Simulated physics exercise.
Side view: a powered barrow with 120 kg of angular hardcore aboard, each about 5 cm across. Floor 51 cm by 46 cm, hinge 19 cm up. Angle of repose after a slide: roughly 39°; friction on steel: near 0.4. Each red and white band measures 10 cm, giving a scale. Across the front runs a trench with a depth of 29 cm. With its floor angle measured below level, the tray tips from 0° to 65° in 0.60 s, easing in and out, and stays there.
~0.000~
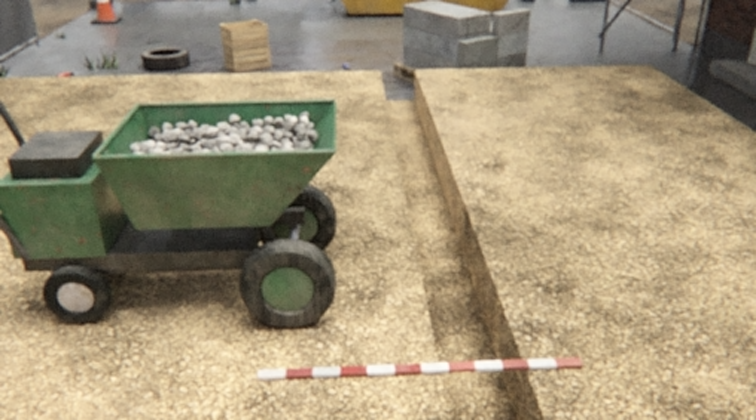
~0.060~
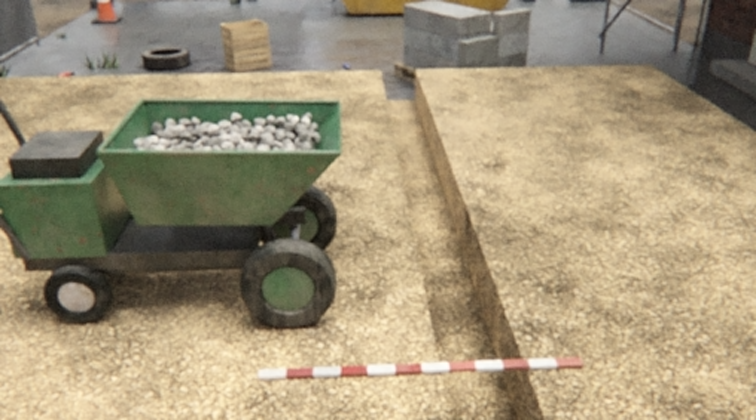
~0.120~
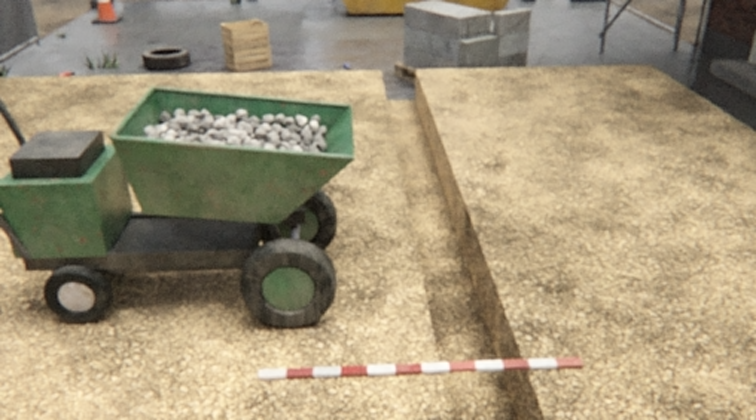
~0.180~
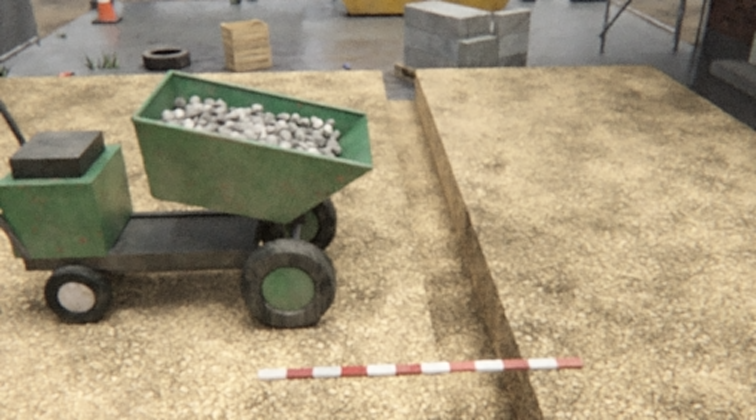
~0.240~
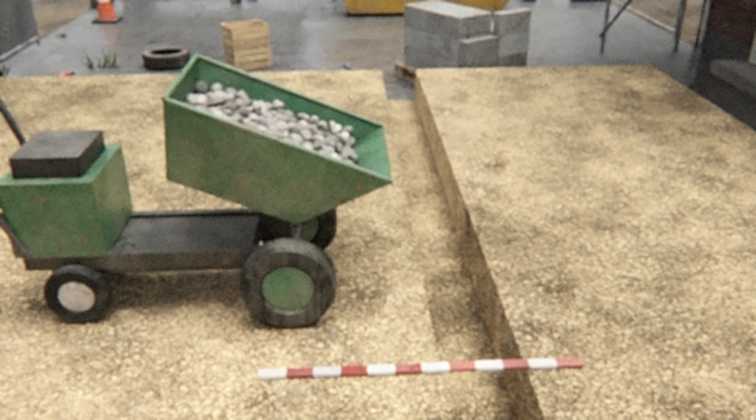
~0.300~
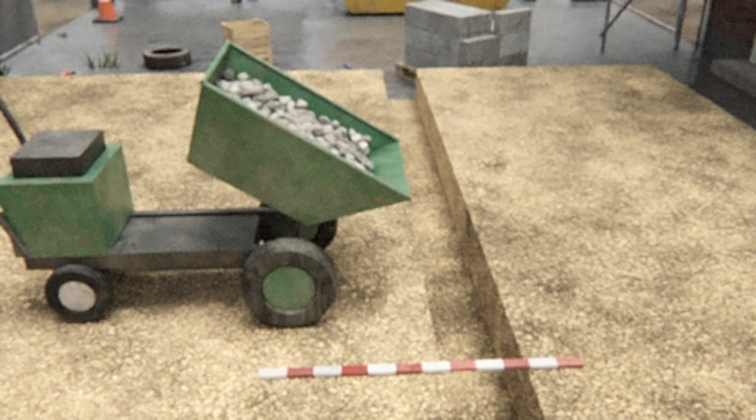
The video shows a green powered barrow loaded with grey stones standing on gravelly ground beside a trench, behind a red and white banded pole. Its tray tilts steadily toward the right, the rear rising while the wheels stay still.
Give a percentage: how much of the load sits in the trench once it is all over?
48 %.
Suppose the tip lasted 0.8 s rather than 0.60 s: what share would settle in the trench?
Then roughly 55 percent.
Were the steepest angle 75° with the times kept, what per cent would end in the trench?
Some 70% would finish there.
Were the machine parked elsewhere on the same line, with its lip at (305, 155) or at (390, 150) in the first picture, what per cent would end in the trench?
First some 60, then 20 per cent.
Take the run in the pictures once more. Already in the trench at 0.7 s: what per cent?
Roughly 10 percent of the load.
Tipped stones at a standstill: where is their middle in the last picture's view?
(478, 315).
After 0.4 s the floor is at 55°; 100 % in the tray; the foremost stones are at (409, 208).
After 0.7 s the floor is at 65°; 87 % in the tray, 12 % in the trench; the foremost stones are at (503, 270).
After 1.0 s the floor is at 65°; 43 % in the tray, 31 % in the trench, 25 % past the trench; the foremost stones are at (631, 265).
After 3.0 s the floor is at 65°; 27 % in the tray, 48 % in the trench, 25 % past the trench; the foremost stones are at (719, 257).
